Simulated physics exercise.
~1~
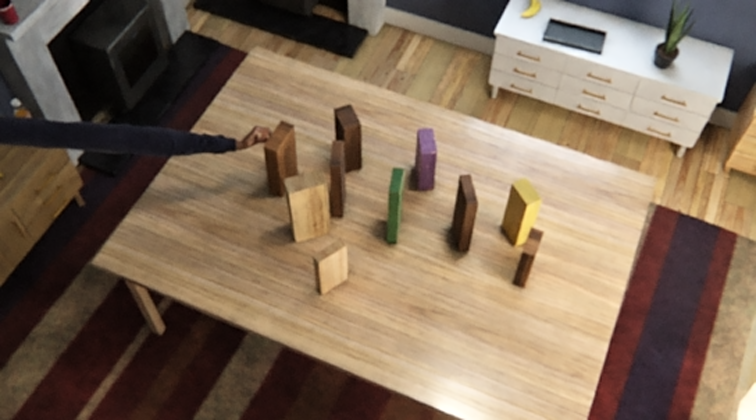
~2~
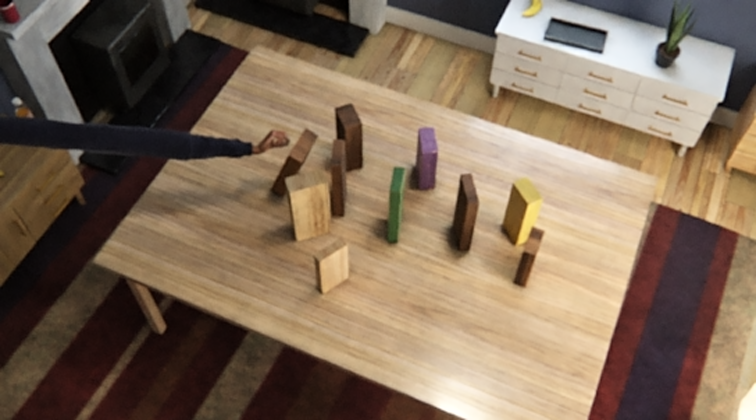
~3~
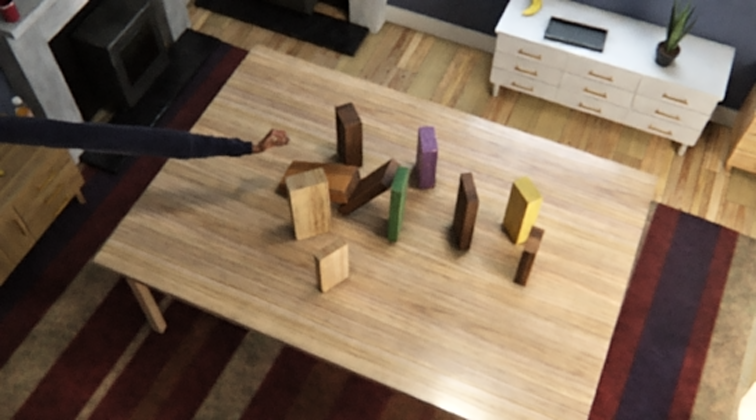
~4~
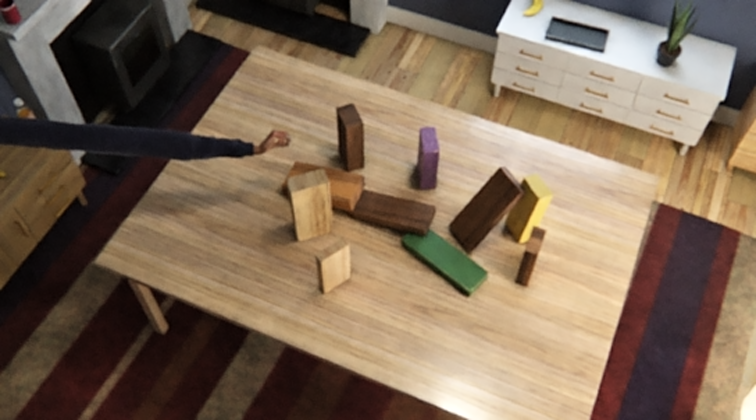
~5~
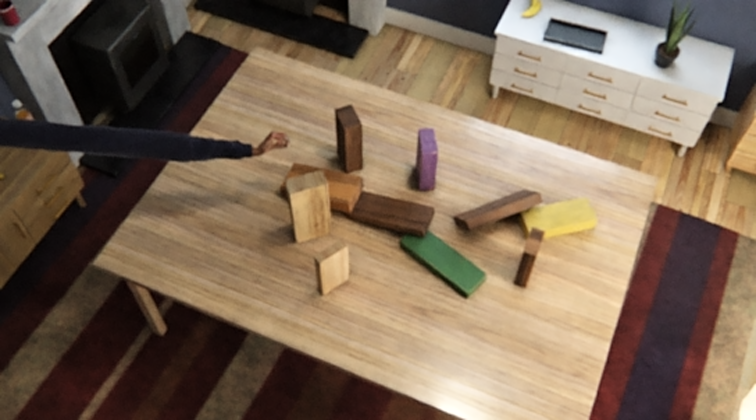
A hand tipped over a brown wooden block on a table, and it knocked down a dark one, then the green, another dark one and finally the yellow, while the purple block and four others stayed standing.
